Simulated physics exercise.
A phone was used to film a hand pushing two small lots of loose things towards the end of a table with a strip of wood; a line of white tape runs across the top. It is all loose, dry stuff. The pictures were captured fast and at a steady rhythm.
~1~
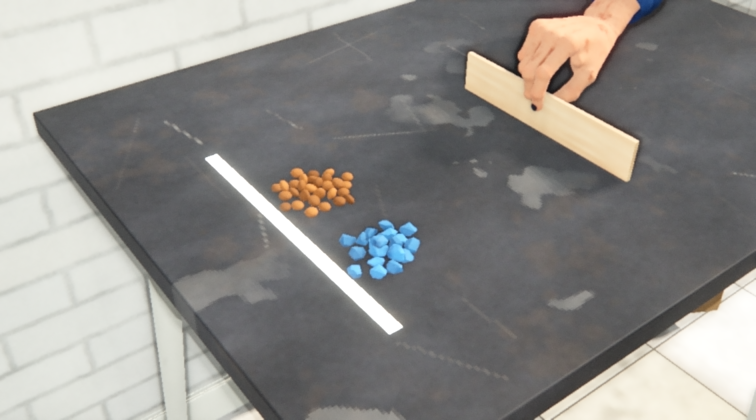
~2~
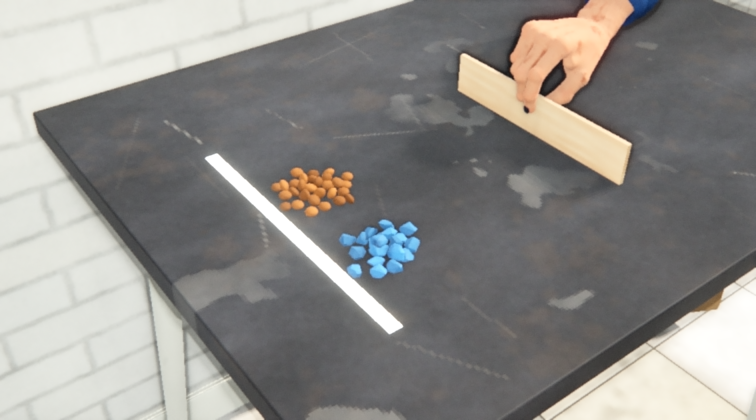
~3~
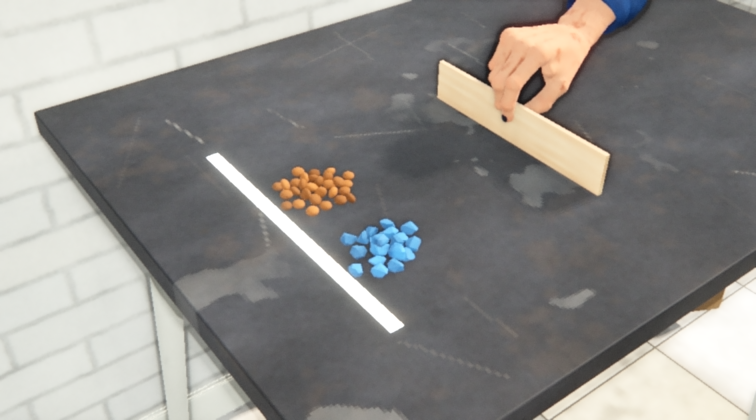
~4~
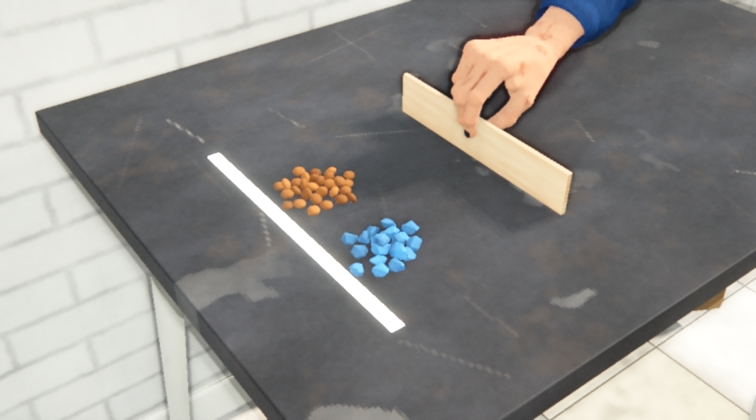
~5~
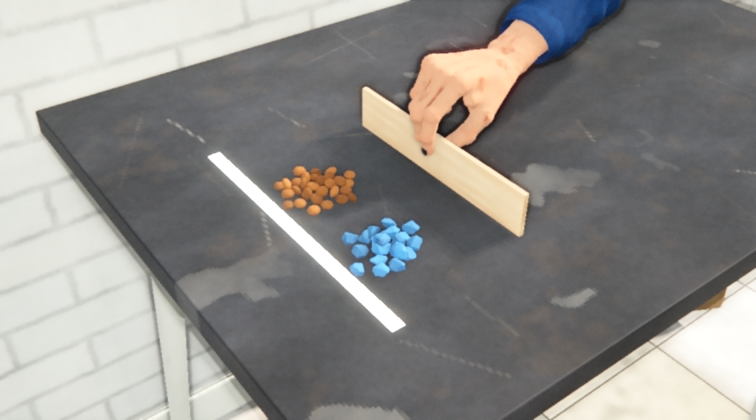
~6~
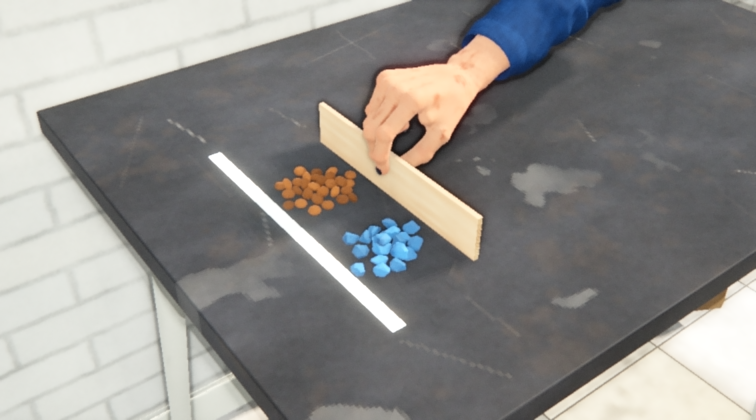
A hand sliding a wooden strip across a dark tabletop, closing in on small piles of brown bits and blue stones beside white tape.
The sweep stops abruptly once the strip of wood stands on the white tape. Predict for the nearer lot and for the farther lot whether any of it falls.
Outcome: Nearer lot: Partial fall; farther lot: Partial fall.
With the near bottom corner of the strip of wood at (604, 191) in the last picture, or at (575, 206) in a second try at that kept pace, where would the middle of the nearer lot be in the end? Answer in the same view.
Lab note: Resting centre (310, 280) for the first pace, (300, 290) for the second.
Then, 0.07 s after the last picture, strip of wood still moving, near (333, 179); nearer lot all on the table, its front near (313, 257); farther lot all on the table, its front near (282, 218).
Then, 0.17 s after the last picture, strip of wood stopped at the white tape; nearer lot all on the table, its front near (195, 302); farther lot all on the table, its front near (128, 202).
Then, 0.45 s after the last picture, strip of wood stopped at the white tape; nearer lot about two thirds over the edge; farther lot most over the edge.
At rest, strip of wood stopped at the white tape; nearer lot about two thirds over the edge; farther lot most over the edge.
